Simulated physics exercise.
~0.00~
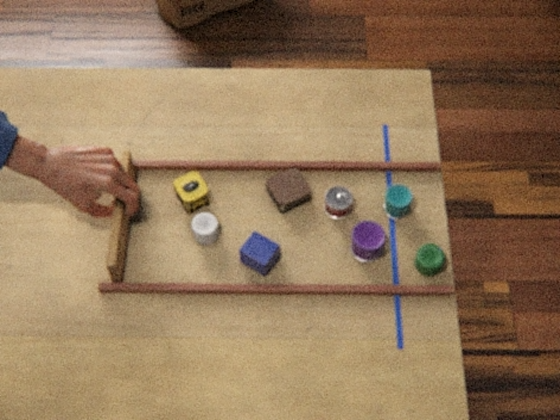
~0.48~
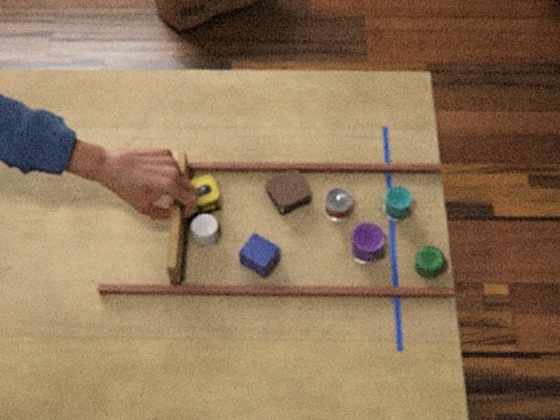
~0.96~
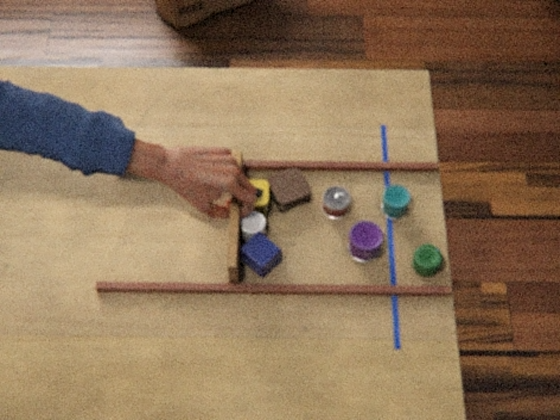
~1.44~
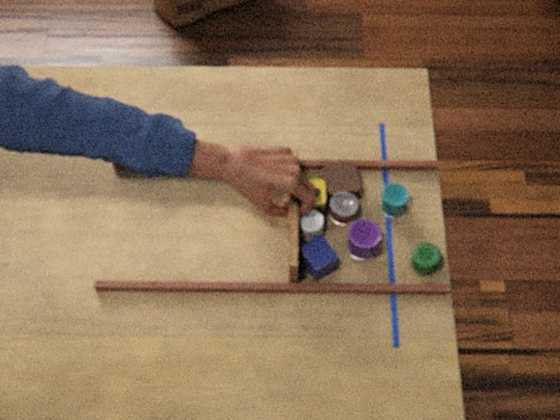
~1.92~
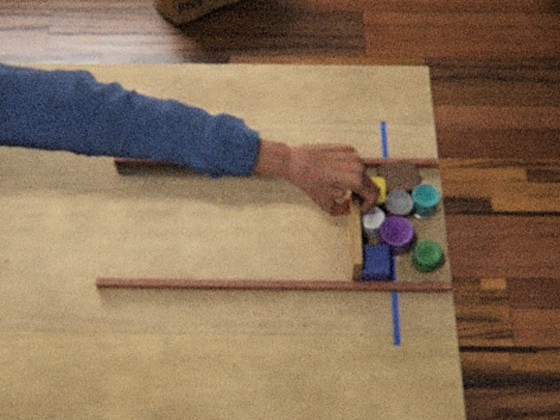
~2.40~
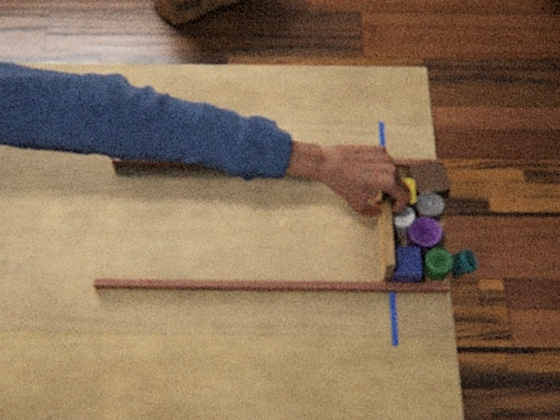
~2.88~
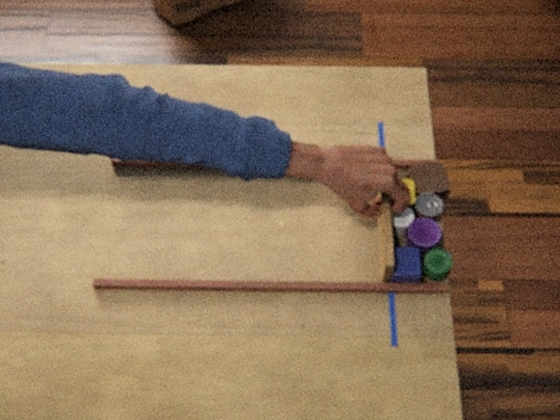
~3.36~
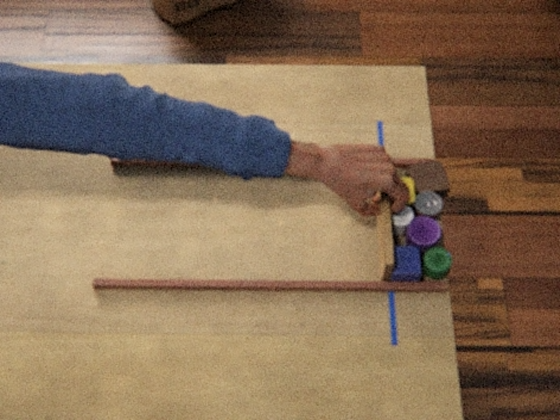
We see a hand push a wooden board rightward between two rails, gathering small blocks and round containers toward the table's edge; as the board reaches the blue tape, the turquoise pot drops off, and the others stay bunched at the edge with the hand still on the board.
